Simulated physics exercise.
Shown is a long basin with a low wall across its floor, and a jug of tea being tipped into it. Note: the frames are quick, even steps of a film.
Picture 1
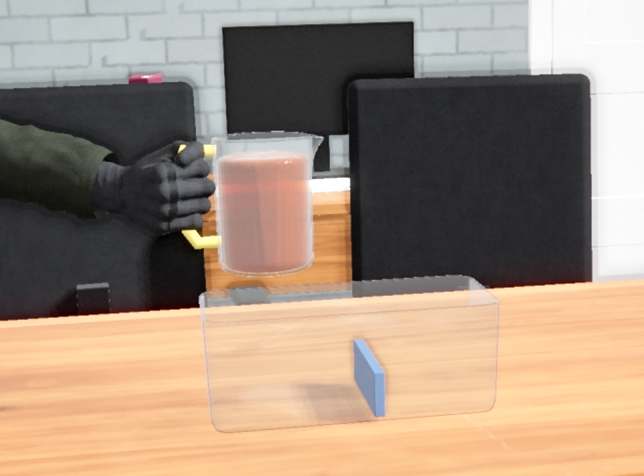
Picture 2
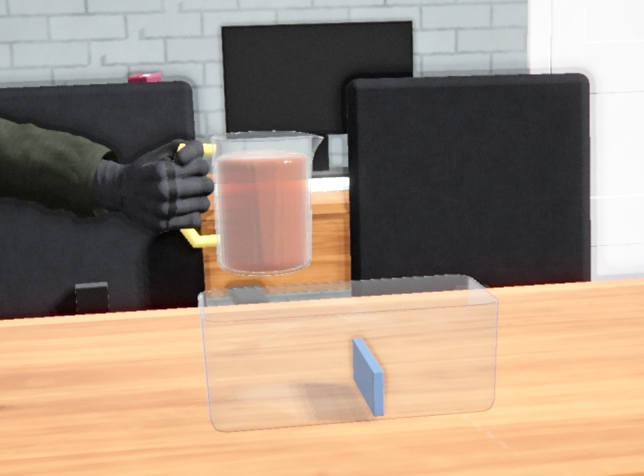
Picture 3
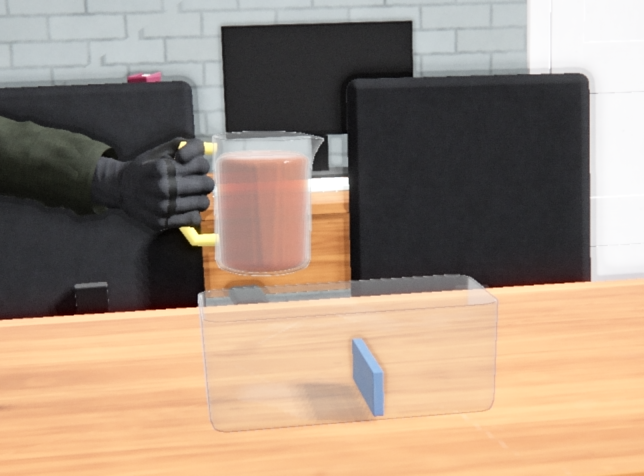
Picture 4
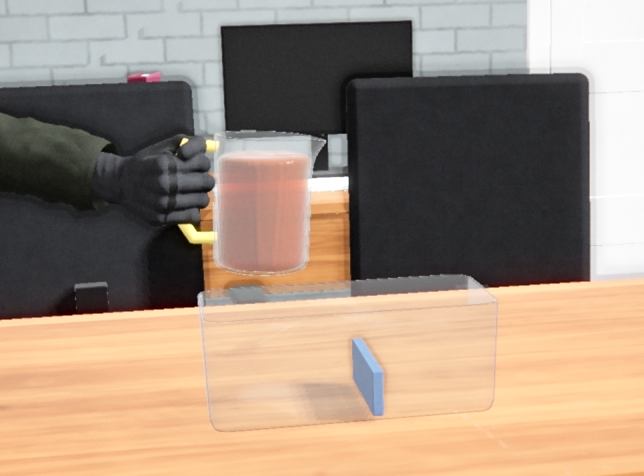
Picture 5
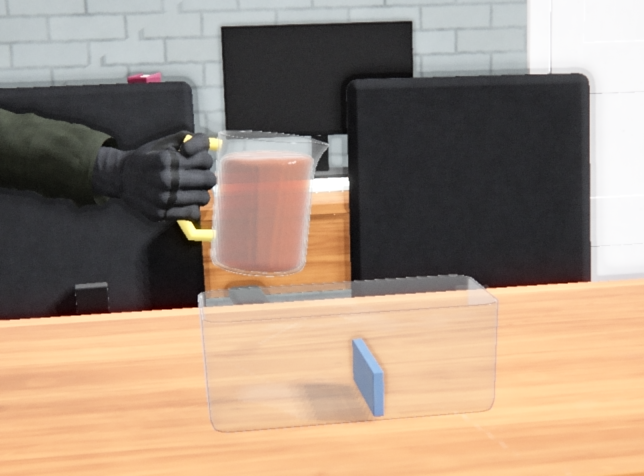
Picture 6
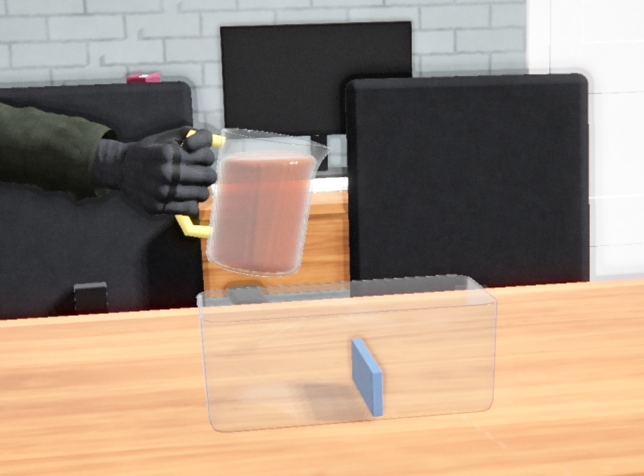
A gloved hand slightly tilts a jug of tea rightward above a clear basin.
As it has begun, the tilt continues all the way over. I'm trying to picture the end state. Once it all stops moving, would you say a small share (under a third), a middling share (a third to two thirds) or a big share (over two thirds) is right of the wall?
A big share, over two thirds.
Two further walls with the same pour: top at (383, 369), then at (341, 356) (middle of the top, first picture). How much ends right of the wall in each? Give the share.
Respectively 60 and 100 per cent, approximately.
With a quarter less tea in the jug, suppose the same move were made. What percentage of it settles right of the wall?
Roughly 95 in a hundred.
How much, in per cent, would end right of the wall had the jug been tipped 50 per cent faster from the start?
I'd say roughly 95 in every hundred ends up there.
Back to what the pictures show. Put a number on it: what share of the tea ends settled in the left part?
That works out to roughly 5 percent.
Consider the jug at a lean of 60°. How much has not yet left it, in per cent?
It still holds around 90 per cent there.
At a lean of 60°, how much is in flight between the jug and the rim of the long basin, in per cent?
Near 10 parts in a hundred.
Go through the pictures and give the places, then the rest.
In the first frame, it leans 0°; its right rim is at (323, 136); the tea meets the walls at (216, 159) and (309, 155); the long basin's rim runs from (202, 309) to (484, 290); the wall's top is at (368, 357).
In the second frame, it leans 0°; its right rim is at (322, 136); the tea meets the walls at (215, 158) and (308, 154).
In the third frame, it leans 2°; its right rim is at (323, 137); the tea meets the walls at (216, 158) and (308, 155).
In the fourth frame, it leans 4°; its right rim is at (325, 140); the tea meets the walls at (217, 158) and (310, 155).
In the fifth frame, it leans 7°; its right rim is at (329, 143); the tea meets the walls at (222, 158) and (313, 155).
In the sixth frame, it leans 10°; its right rim is at (331, 148); the tea meets the walls at (221, 159) and (316, 155).
A moment on, the jug is tipped part way and 88 per cent is still to pour, 0 is left of the wall and 3 right of it.
Next, the jug is tipped on its side and 44 per cent is still to pour, 0 is left of the wall and 40 right of it.
Then the jug is tipped right over and 8 per cent is still to pour, 2 is left of the wall and 85 right of it.
Later the jug is tipped right over and 1 per cent is still to pour, 5 is left of the wall and 93 right of it.
Finally, 6 per cent lies left of the wall, 93 right of it and 1 outside.
